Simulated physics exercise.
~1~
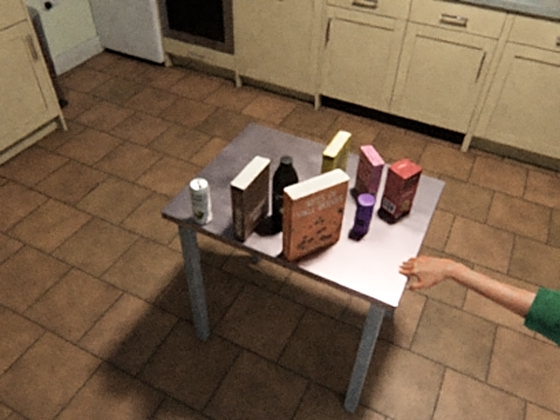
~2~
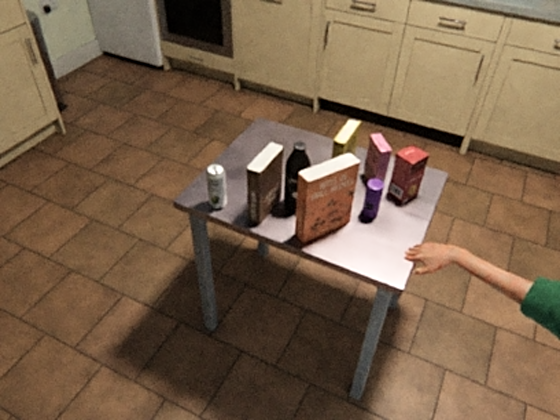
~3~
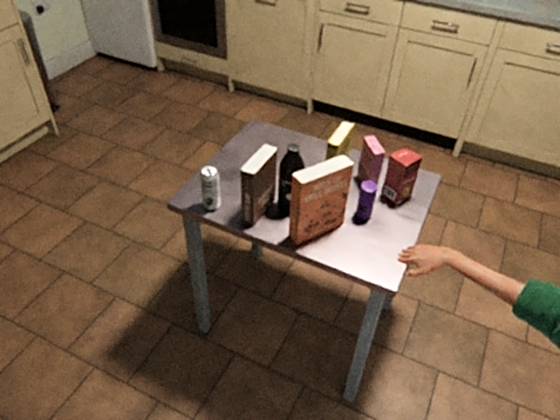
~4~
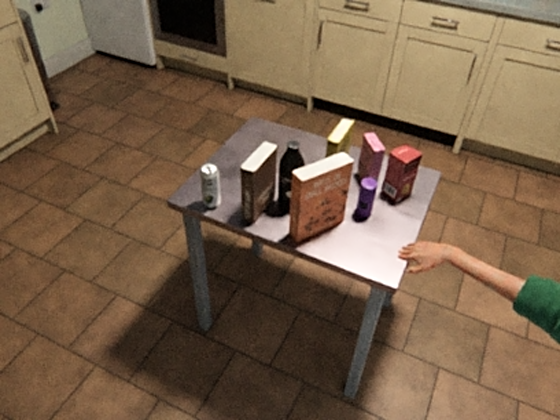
A small table holding eight upright items, among them a white can, a black bottle, a purple shaker and several boxes or books, shifts slightly as a green-sleeved arm keeps its hand at the right edge, then rests with everything still standing in the tiled kitchen.
